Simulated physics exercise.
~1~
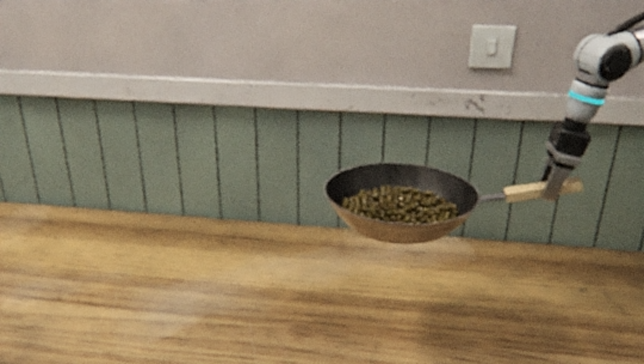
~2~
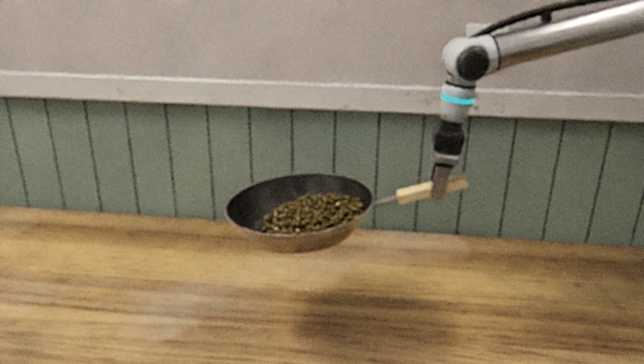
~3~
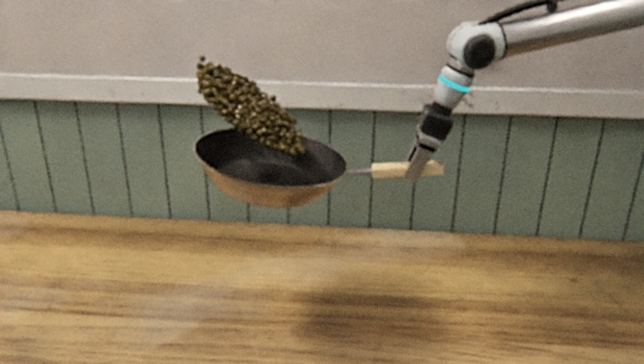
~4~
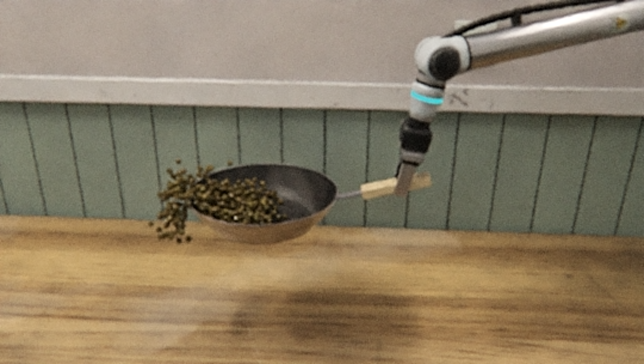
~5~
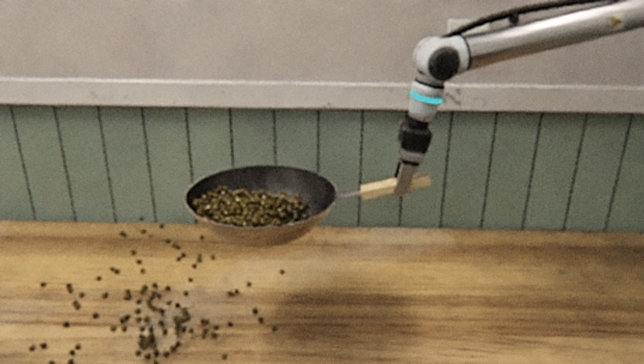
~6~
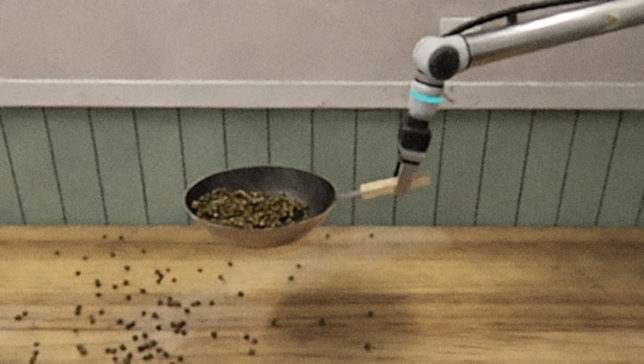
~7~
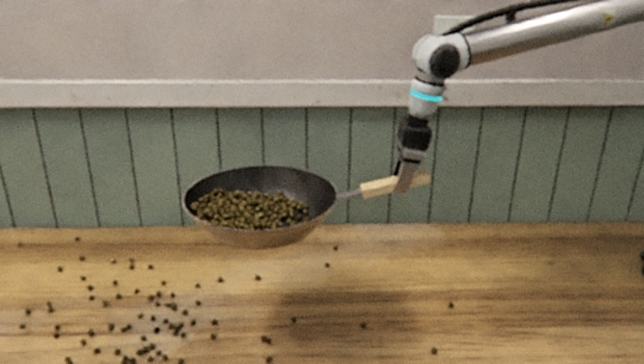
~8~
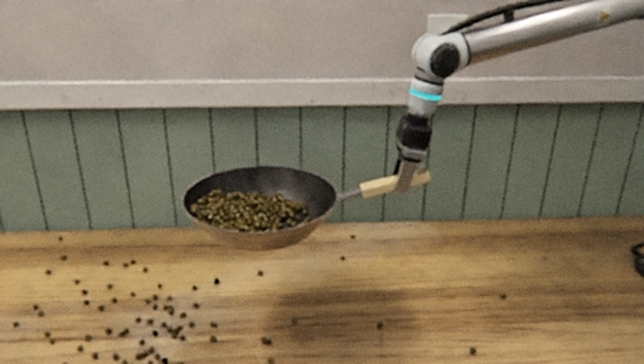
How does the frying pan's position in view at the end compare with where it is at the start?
The frying pan starts a little right of the centre of the view and ends to the left of centre, still held above the table at about the same height.
Above a wooden table by a green panelled wall, a robot arm carries a frying pan of small dark beads to the left and tosses them upward; most land back in the pan, while some spill over its left side and end scattered across the tabletop.
